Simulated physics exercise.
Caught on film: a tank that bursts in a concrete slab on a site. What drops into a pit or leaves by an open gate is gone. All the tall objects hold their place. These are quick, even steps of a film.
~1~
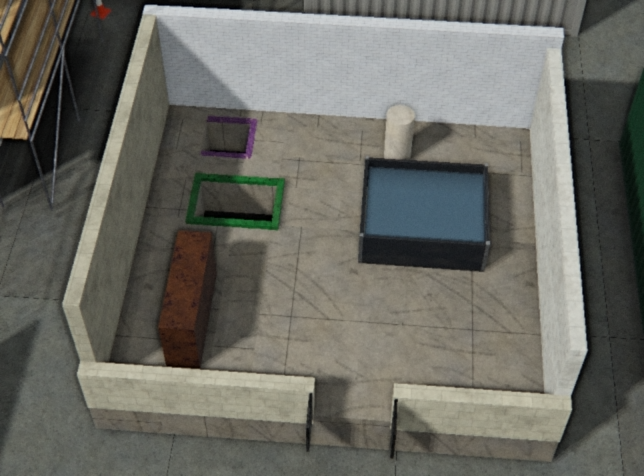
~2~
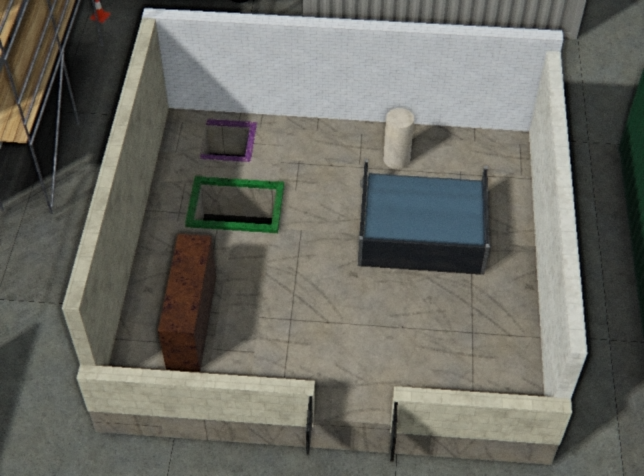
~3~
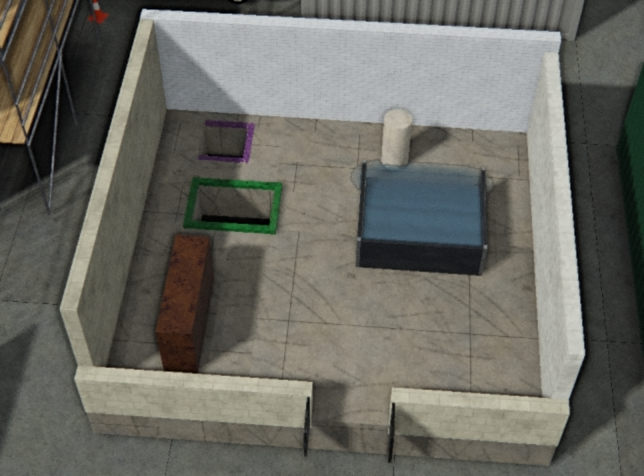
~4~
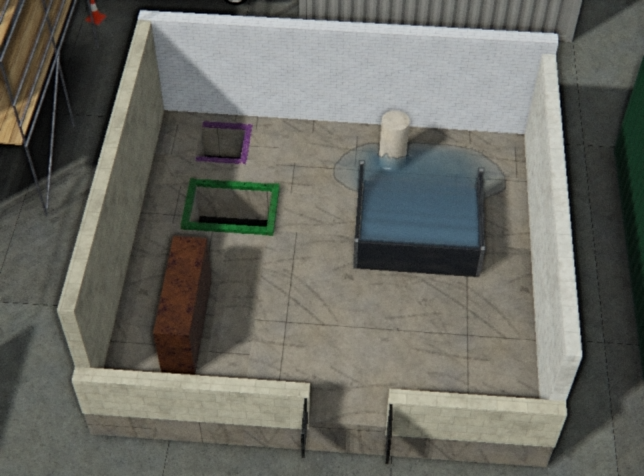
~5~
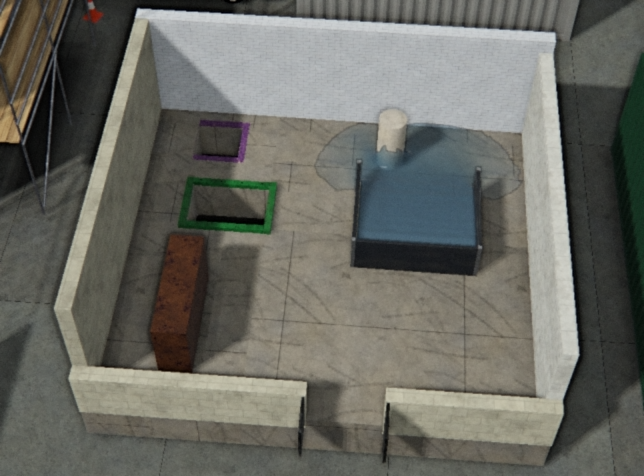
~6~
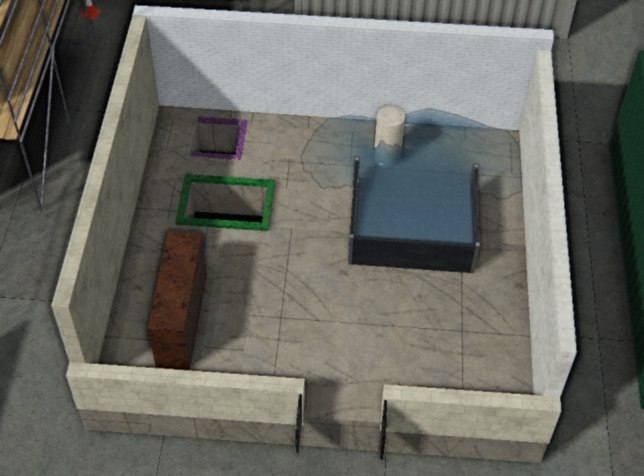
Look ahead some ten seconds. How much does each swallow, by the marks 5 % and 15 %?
The gate takes under 5 %; the green pit takes under 5 %; the purple pit takes over 15 %.
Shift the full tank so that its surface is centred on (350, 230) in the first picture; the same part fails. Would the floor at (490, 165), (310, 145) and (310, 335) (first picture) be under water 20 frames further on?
As listed: Awash, covered, clear.
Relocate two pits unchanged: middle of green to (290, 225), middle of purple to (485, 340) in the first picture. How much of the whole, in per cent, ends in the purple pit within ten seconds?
Per cent: Purple 15.
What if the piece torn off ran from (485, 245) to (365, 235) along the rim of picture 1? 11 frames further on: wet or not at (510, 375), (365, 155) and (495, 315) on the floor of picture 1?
In turn: Covered, dry, covered.
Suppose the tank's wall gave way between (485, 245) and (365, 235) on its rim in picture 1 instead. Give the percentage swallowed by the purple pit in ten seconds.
Parts in a hundred: Purple 2.
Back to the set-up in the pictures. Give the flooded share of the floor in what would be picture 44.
Close to 70 %.
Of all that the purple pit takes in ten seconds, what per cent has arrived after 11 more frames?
Some 10 per cent.
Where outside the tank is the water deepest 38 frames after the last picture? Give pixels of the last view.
Close to (529, 420).
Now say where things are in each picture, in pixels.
The first picture shows the open tank at (425, 203) is whole and still.
In the second picture, the front is at a hidden place, out from the gap on the open tank's far side.
In the third picture, water pours out on the open tank's far side and has run to (485, 178).
In the fourth picture, the front is at (499, 176), out from the gap on the open tank's far side.
In the fifth picture, the front is at (473, 131), out from the gap on the open tank's far side.
In the sixth picture, the front is at (499, 131), out from the gap on the open tank's far side.
A moment on, water covers 20 % of the floor; the gate 0 %, the green pit 0 %, the purple pit 0 %.
Next, water covers 25 % of the floor; the gate 0 %, the green pit 0 %, the purple pit 2 %.
Then, water covers 45 % of the floor; the gate 0 %, the green pit 0 %, the purple pit 10 %.
Later, water covers 70 % of the floor; the gate 0 %, the green pit 0 %, the purple pit 19 %.
In the end, water covers 95 % of the floor; the gate 1 %, the green pit 0 %, the purple pit 27 %.
